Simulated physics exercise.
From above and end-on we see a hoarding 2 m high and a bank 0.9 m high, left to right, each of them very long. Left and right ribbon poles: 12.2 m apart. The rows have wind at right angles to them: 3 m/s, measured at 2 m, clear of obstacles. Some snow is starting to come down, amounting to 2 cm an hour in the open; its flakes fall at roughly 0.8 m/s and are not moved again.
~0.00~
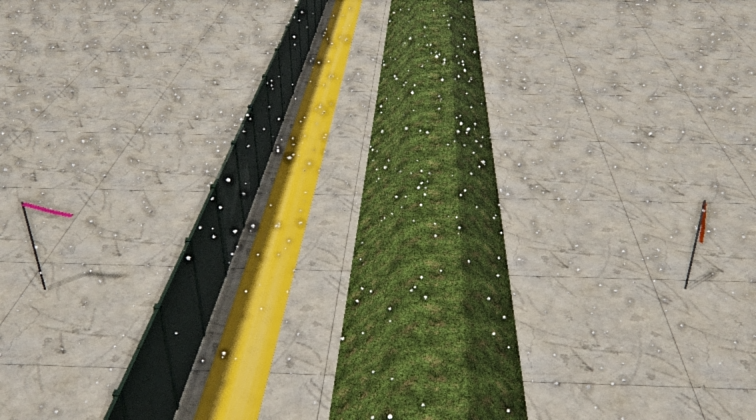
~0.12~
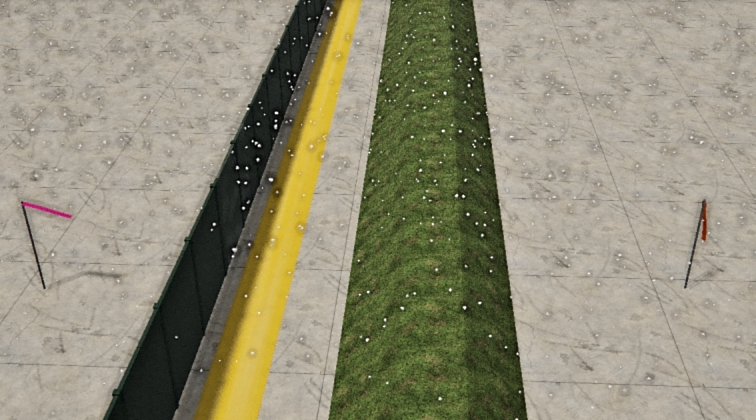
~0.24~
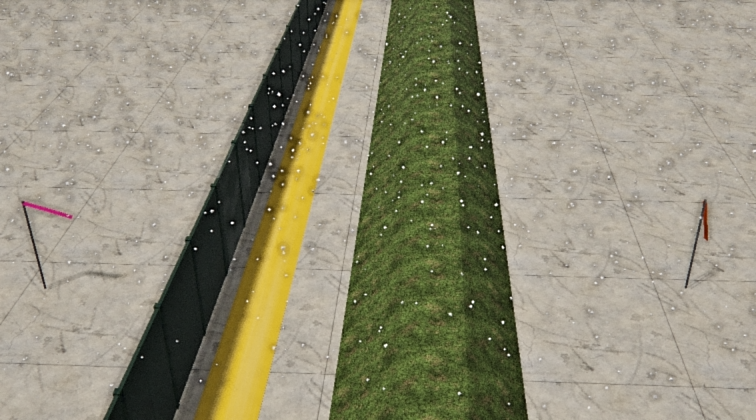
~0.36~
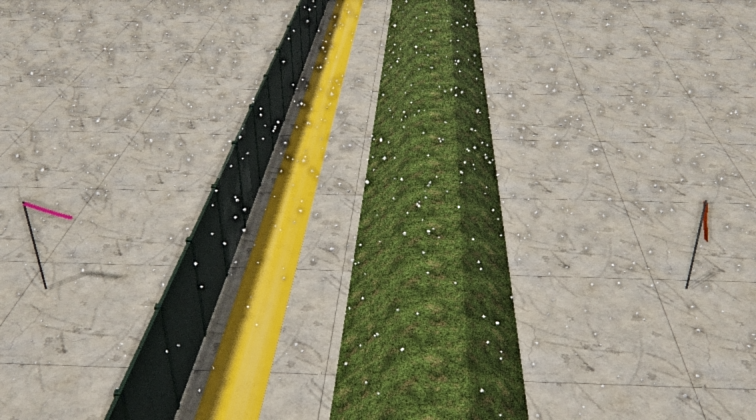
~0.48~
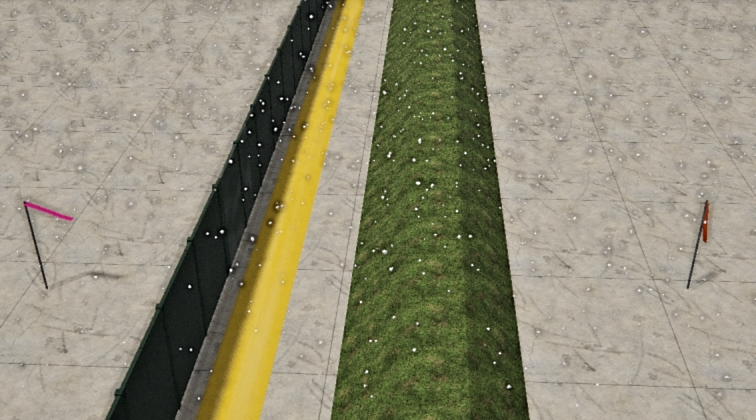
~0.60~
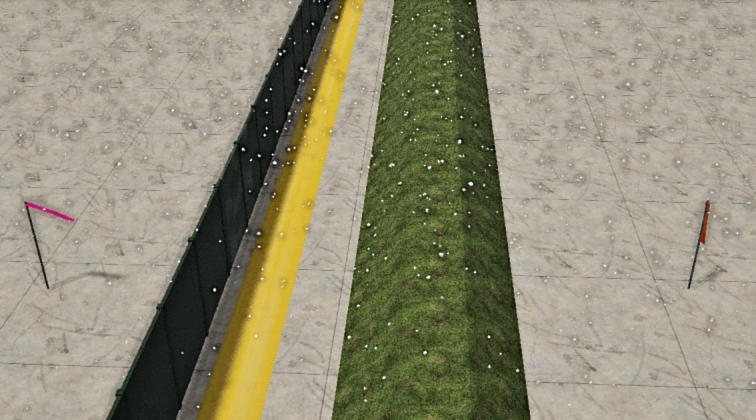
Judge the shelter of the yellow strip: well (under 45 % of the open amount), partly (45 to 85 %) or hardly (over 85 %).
It receives between 45 and 85 % of what falls in the open.
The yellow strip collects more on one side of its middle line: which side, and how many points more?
Heavier on the right flank, with a lead of about 10 points.
After 10 minutes open ground has 3 mm and the yellow strip 2 mm.
After 30 minutes open ground has 10 mm and the yellow strip 7 mm.
After 60 minutes open ground has 20 mm and the yellow strip 15 mm, so the yellow strip has 73 % of the open amount; the left half of it has 68 %, the right half 78 %.
